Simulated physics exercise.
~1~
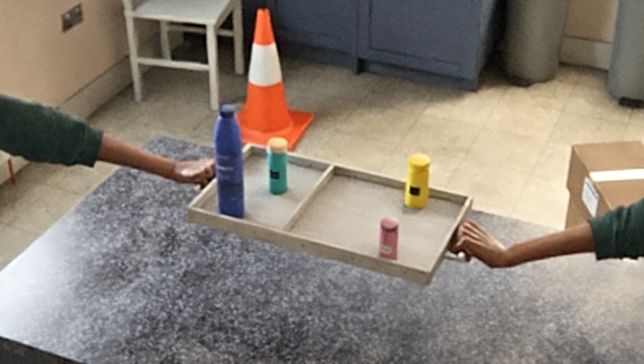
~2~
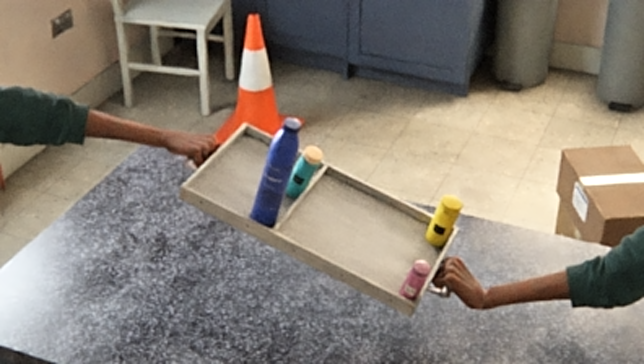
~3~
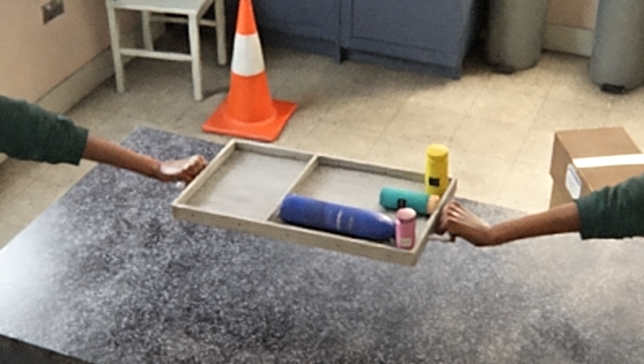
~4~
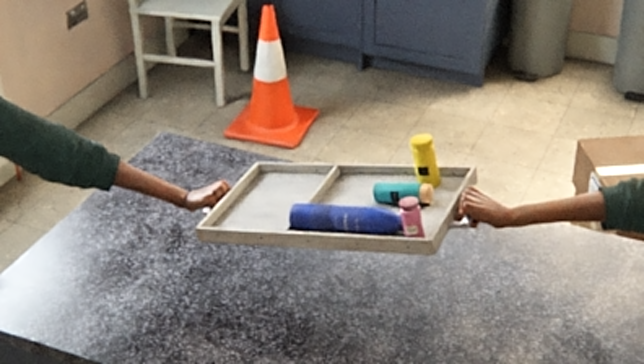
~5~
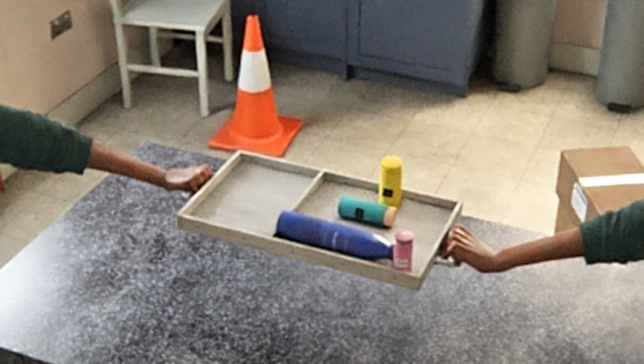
A tall blue bottle and a turquoise shaker toppled and slid right as two hands tipped a divided tray down to the right, then tilted it back and levelled it, leaving both lying on the tray beside the upright pink and yellow shakers.
